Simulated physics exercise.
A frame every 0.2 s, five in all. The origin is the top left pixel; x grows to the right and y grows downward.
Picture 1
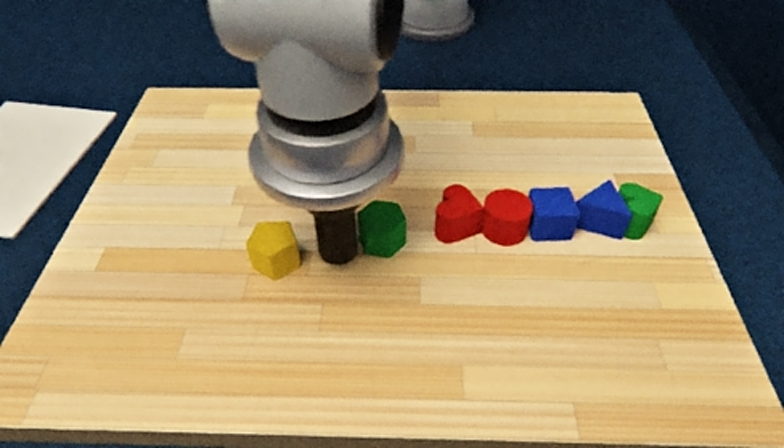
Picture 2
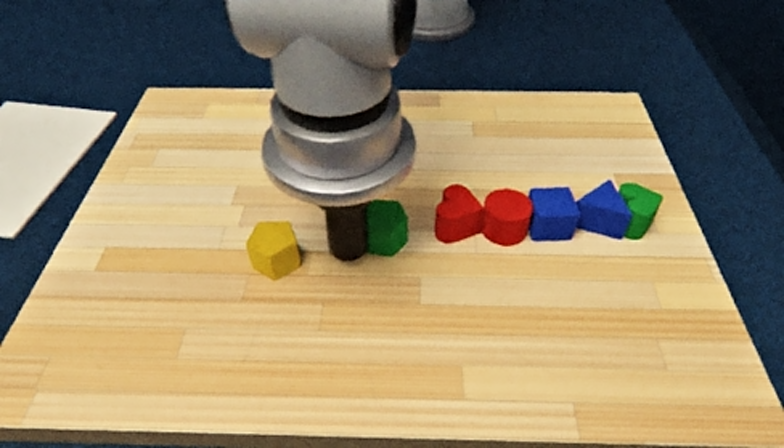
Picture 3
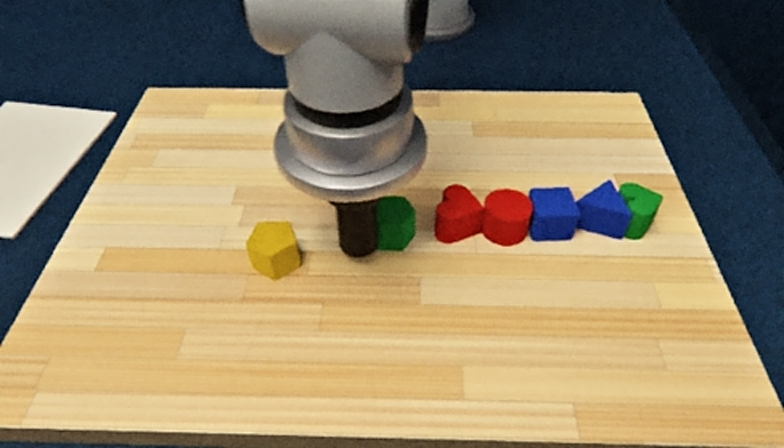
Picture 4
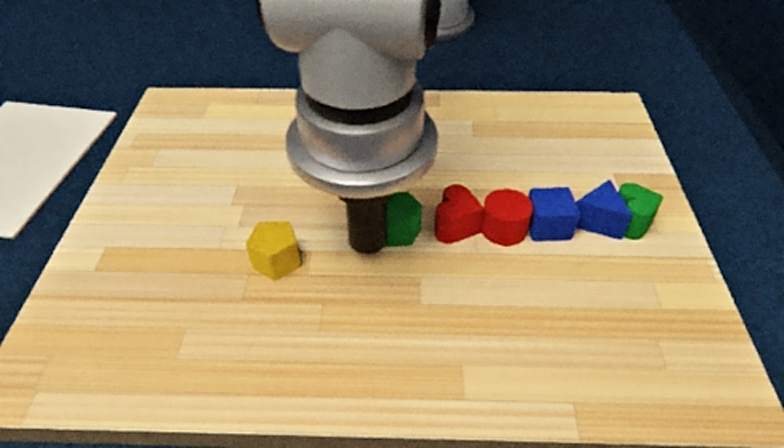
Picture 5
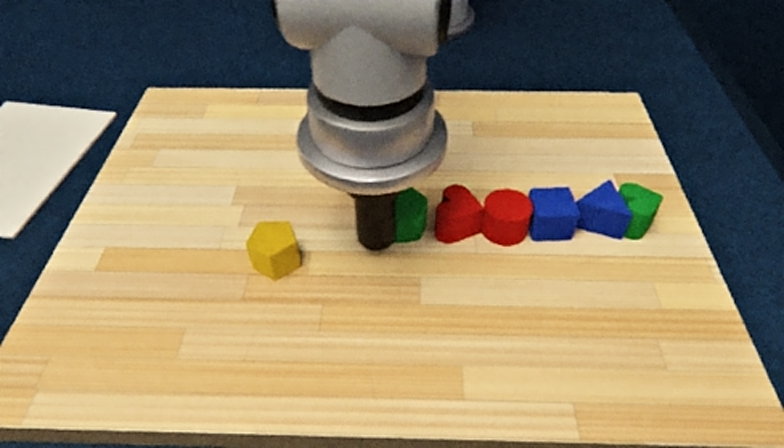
Robot arm with a dark rod nudging a green hexagonal block slightly right toward a row of red, blue and green blocks.
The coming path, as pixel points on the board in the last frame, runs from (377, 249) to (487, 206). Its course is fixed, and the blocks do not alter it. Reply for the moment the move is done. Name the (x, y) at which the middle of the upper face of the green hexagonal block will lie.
In the picture, that point is around (446, 167).
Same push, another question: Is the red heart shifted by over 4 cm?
Going by the path, yes.
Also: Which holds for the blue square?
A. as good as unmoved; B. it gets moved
Correct choice: B.
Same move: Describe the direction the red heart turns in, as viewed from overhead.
The block turns clockwise.
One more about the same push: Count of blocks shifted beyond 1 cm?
Put simply, three or more blocks are moved more than 1 cm.
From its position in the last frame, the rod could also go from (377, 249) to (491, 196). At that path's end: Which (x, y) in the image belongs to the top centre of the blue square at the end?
Roughly at (591, 205).
What follows on the original path. One third of the way, rod (416, 223); green hexagonal block (430, 183), turned 30° anticlockwise; red heart (464, 199), turned 20° clockwise.
Two thirds of the way, rod (454, 209); green hexagonal block (445, 169), turned 70° anticlockwise; red heart (501, 196), turned 55° clockwise; red circular block (543, 210); blue square (586, 202), turned 25° anticlockwise.
At the end, rod (489, 195); green hexagonal block (446, 167), turned 75° anticlockwise; red heart (533, 194), turned 95° clockwise; red circular block (561, 222); blue square (593, 202), turned 35° anticlockwise.
